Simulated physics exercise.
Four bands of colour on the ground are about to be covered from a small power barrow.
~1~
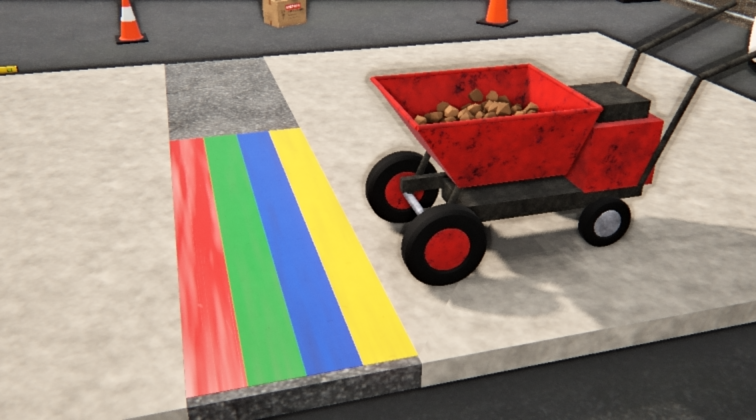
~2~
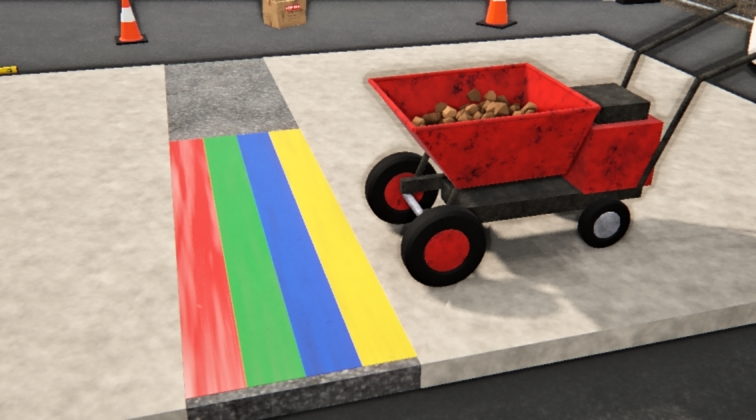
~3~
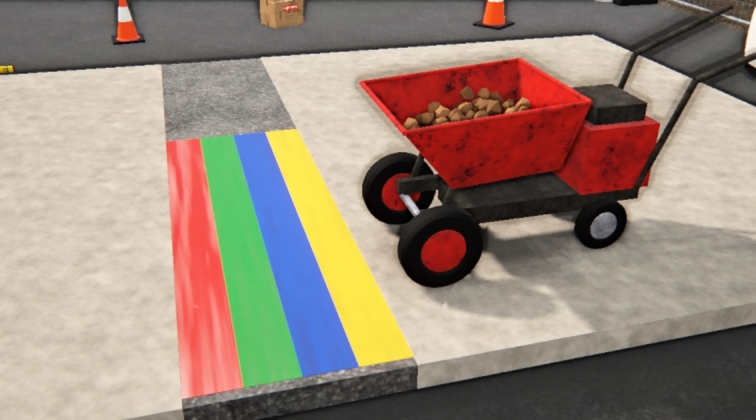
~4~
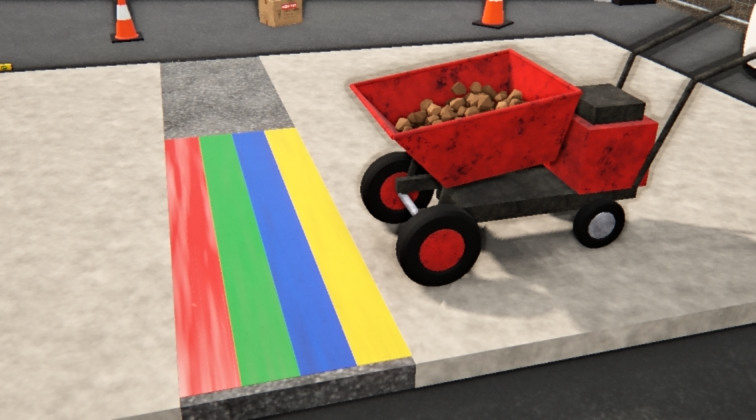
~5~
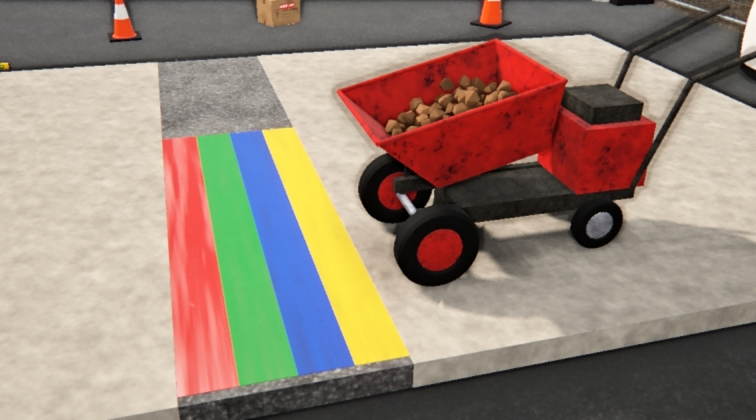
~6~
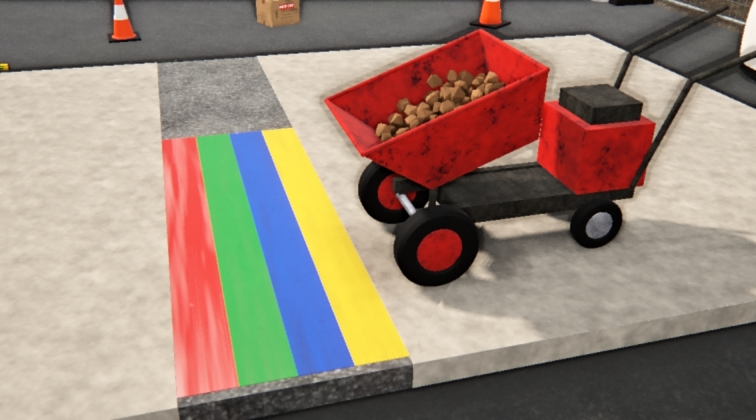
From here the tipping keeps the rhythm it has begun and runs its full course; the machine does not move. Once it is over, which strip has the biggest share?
Biggest share: The green strip.
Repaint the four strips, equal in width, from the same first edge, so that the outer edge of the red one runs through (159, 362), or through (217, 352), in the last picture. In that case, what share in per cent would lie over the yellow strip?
Shares: Near 0 %; near 0 %.
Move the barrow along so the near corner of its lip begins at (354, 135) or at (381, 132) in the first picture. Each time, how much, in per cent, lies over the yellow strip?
First position: Some 0 percent; second position: Some 0 percent.
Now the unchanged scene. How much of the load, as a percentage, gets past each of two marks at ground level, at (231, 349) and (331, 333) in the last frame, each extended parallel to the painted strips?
In order: 20 percent, then 90 percent.
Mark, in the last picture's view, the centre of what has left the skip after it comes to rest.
Close to (244, 269), more or less.
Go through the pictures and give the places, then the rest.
In the first picture, lip of the skip at (418, 128), level; top of the load at (496, 123), clay clods; yellow strip at (373, 322); blue strip at (322, 331); green strip at (268, 340); red strip at (212, 349).
In the second picture, lip of the skip at (415, 130), level; top of the load at (494, 123).
In the third picture, lip of the skip at (405, 133), tipped barely; top of the load at (487, 121).
In the fourth picture, lip of the skip at (393, 137), tipped a little; top of the load at (491, 117).
In the fifth picture, lip of the skip at (378, 144), tipped a little; top of the load at (491, 104).
In the sixth picture, lip of the skip at (364, 155), tipped clearly; top of the load at (479, 105); yellow strip at (365, 322); blue strip at (313, 331); green strip at (259, 340); red strip at (203, 349).
Soon after the last picture, skip tipped steeply; all in the skip.
A little later, skip tipped right over; most in the skip; a small part over the blue strip; a small part over the green strip.
Later still, skip tipped right over; a small part in the skip; about a quarter over the blue strip; about a third over the green strip; about a quarter over the red strip; a small part off the paint.
At rest, skip tipped right over; a small part in the skip; none over the yellow strip; about a quarter over the blue strip; about half over the green strip; about a quarter over the red strip; a small part off the paint.
